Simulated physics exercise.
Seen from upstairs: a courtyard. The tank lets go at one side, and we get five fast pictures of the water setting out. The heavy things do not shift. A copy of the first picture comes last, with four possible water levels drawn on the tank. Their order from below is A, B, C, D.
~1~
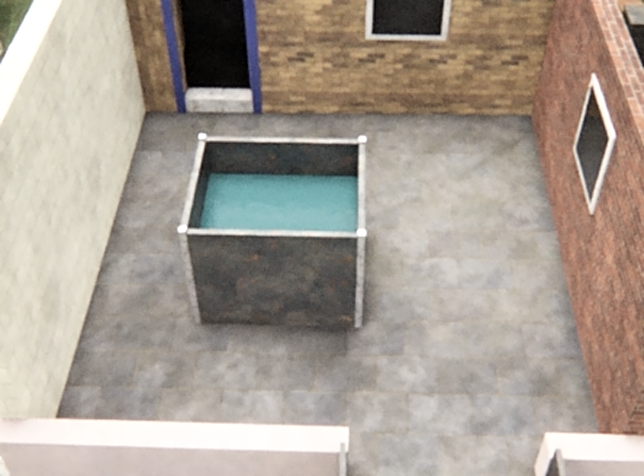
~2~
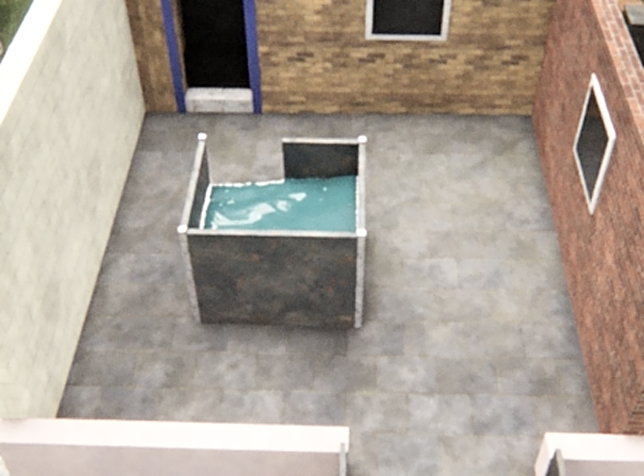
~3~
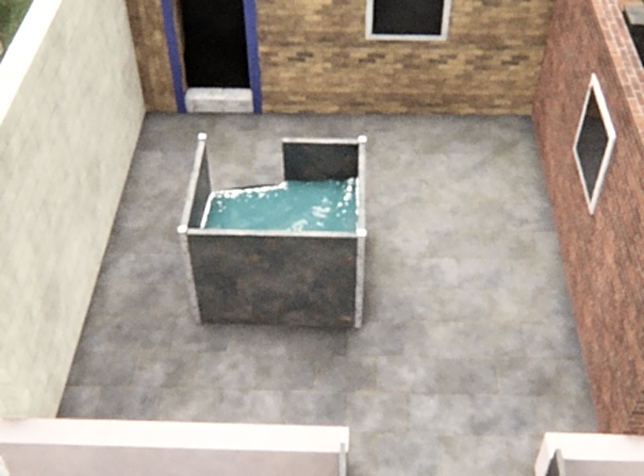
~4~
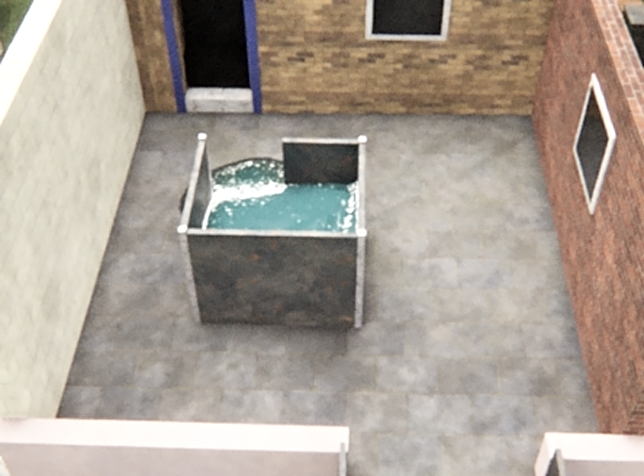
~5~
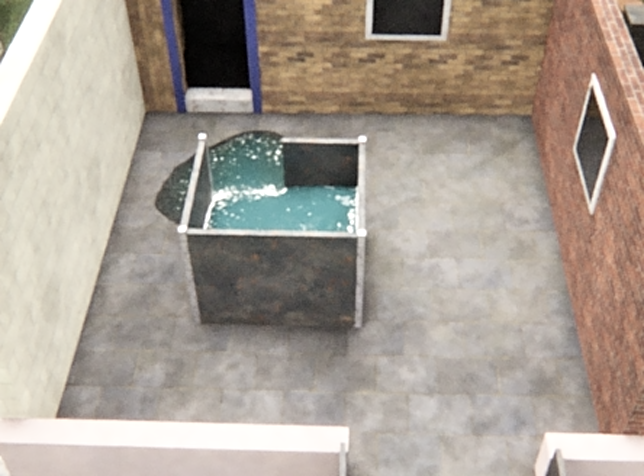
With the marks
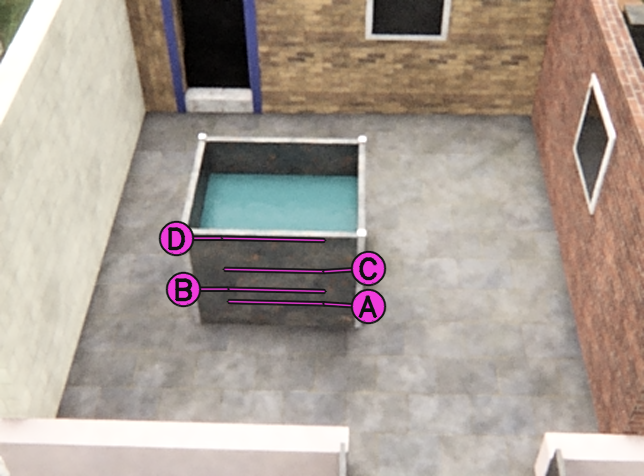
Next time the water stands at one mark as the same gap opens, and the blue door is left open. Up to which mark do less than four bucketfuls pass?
B will do.
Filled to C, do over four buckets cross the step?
Yes.
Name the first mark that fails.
The answer is C.
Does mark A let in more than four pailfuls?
No.
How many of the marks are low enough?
Two of them.
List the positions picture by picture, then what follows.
Water in the tank at rest, its middle at (279, 217); foot of the blue doorway at (220, 112); open gate at (447, 427).
Water covers 1 % of the ground, its front hidden from here.
Water covers 3 % of the ground, its front hidden from here.
Water covers 6 % of the ground, its front hidden from here.
Water covers 12 % of the ground, its front hidden from here.
On the marked copy, A at (276, 302); B at (275, 290); C at (274, 270); D at (272, 239); from the bottom up A, B, C, D.
With A, nothing gets over.
With B, a splash gets over, under a bucket.
With C, about 10 bucketfuls get in.
With D, dozens of bucketfuls pour in.
